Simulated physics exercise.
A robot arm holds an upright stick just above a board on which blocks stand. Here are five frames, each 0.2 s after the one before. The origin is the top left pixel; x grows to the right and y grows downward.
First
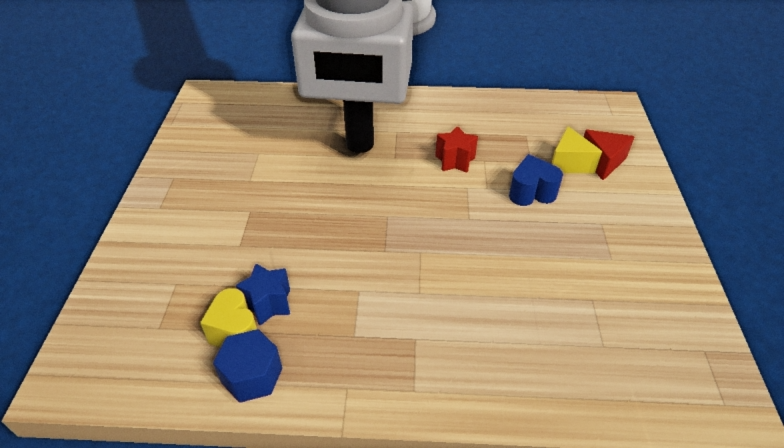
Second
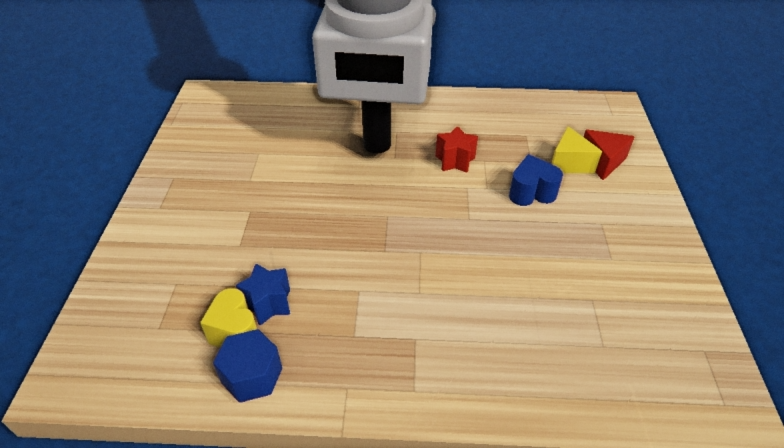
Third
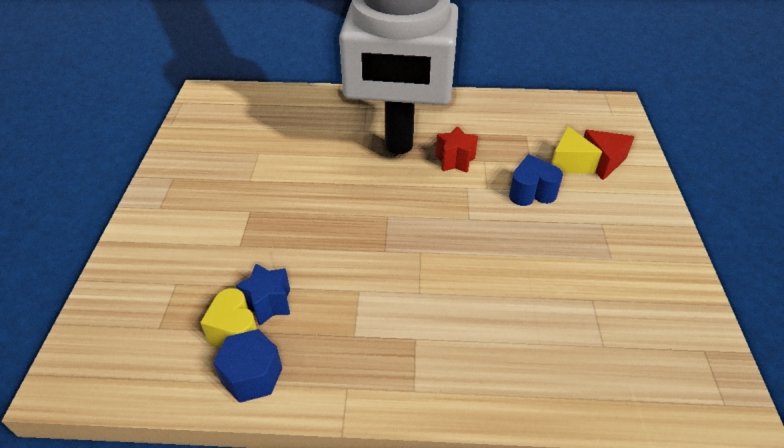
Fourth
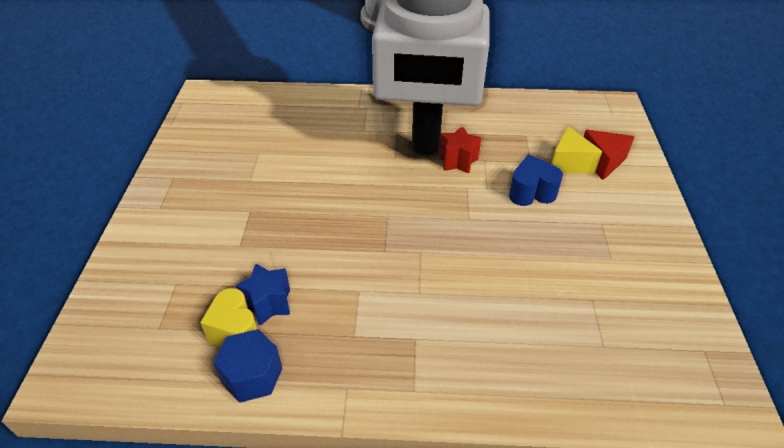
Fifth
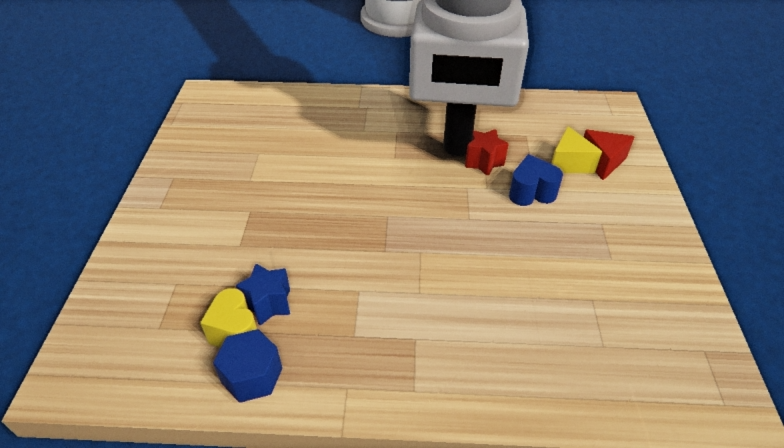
A robot arm with an upright black stick moves right along the far side of a wooden board, reaches the red star-shaped block and pushes it a short way right, while the other blue, yellow and red blocks stay still.
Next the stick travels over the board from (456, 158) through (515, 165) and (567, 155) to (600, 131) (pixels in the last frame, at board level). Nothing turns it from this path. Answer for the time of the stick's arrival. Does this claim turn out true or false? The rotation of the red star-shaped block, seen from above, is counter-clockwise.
This is false.
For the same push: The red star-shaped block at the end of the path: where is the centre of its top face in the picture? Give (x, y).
The answer is (587, 152).
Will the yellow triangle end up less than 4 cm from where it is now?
No.
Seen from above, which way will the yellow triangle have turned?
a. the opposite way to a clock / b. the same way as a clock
The answer is a.
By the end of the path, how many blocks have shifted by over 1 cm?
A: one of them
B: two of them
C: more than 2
Correct choice: C.
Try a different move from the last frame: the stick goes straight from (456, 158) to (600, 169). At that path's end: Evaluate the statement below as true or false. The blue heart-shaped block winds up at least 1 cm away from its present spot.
The statement is correct.
The first path, step by step. One third of the way, stick (519, 155); red star-shaped block (551, 148); blue heart-shaped block (550, 176), turned 45° clockwise; yellow triangle (589, 147), turned 15° anticlockwise; red triangle (617, 140), turned 20° anticlockwise.
Two thirds of the way, stick (570, 145); red star-shaped block (587, 152), turned 55° clockwise; blue heart-shaped block (552, 177), turned 55° clockwise; yellow triangle (627, 158), turned 25° anticlockwise; red triangle (625, 139), turned 40° anticlockwise.
At the end, stick (603, 121); red star-shaped block (587, 152), turned 55° clockwise; blue heart-shaped block (552, 177), turned 55° clockwise; yellow triangle (627, 158), turned 25° anticlockwise; red triangle (625, 139), turned 40° anticlockwise.
